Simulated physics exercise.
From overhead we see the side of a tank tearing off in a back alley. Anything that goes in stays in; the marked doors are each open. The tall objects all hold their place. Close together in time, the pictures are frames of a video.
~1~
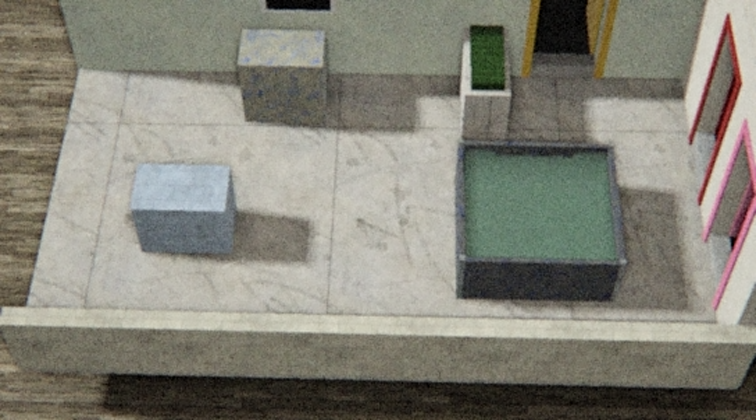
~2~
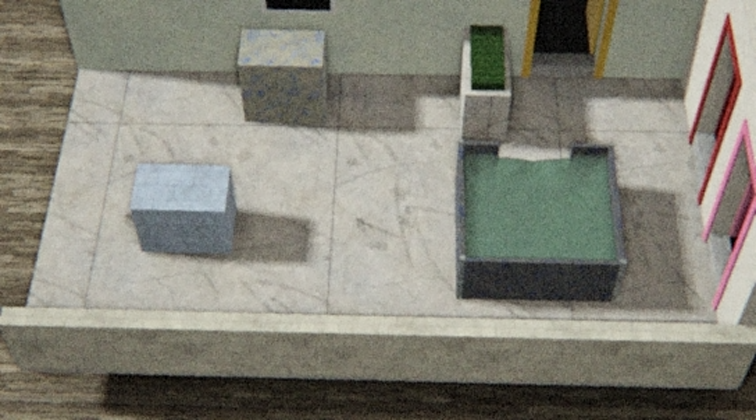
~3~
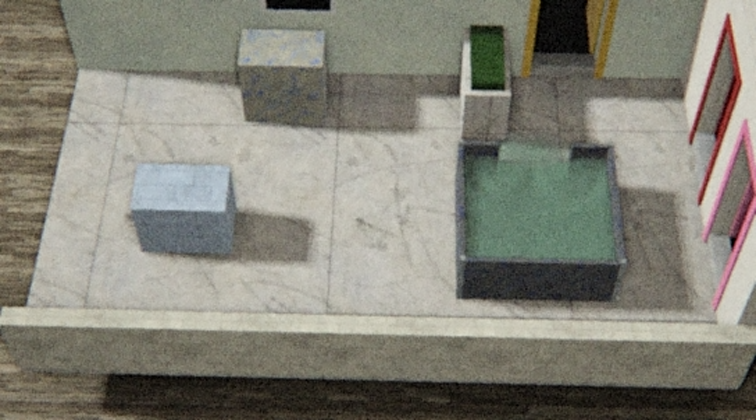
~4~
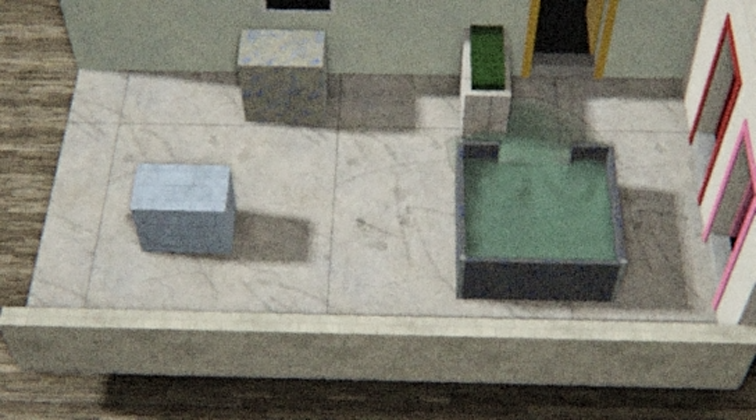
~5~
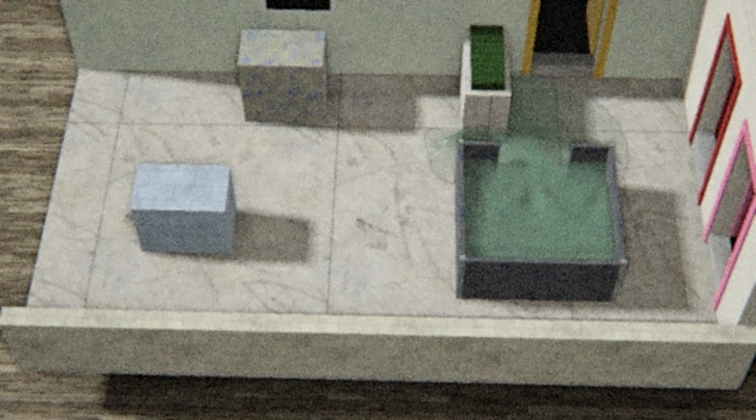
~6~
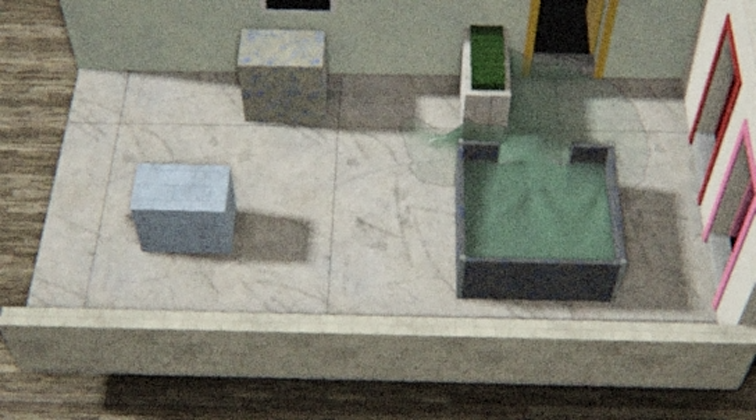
Green water pours through a gap in the tank's far side and spreads across the paving.
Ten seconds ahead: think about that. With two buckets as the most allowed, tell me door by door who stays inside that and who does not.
Here it is: The pink door stays inside it; the yellow door does not; the red door stays inside it.
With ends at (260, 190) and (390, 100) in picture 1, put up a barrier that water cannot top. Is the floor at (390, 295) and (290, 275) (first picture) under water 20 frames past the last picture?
Spared and submerged, in that order.
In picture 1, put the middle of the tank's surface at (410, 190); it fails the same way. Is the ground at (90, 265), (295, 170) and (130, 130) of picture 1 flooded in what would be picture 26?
Taking them in the order asked: Spared, then inundated, then inundated.
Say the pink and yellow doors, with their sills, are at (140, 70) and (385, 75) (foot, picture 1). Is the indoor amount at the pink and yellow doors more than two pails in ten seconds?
I'd say the pink door remains short of it and the yellow door remains short of it.
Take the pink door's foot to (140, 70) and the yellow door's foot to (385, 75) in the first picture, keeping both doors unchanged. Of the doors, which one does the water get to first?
Note: The one in red comes first.
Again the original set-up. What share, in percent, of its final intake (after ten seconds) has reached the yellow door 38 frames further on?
Close to 100 %.
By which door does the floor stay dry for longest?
The pink door.
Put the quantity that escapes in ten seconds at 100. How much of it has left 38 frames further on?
Around 50 percent.
A moment on, water covers 20 % of the floor; the pink door not reached, the yellow door over two buckets in, the red door not reached.
Next, water covers 40 % of the floor; the pink door not reached, the yellow door far over two buckets in, the red door wet at the sill, nothing in.
Then, water covers 60 % of the floor; the pink door wet at the sill, nothing in, the yellow door far over two buckets in, the red door wet at the sill, nothing in.
Later, water covers 70 % of the floor; the pink door wet at the sill, nothing in, the yellow door far over two buckets in, the red door wet at the sill, nothing in.
In the end, water covers 90 % of the floor; the pink door wet at the sill, nothing in, the yellow door far over two buckets in, the red door wet at the sill, nothing in.
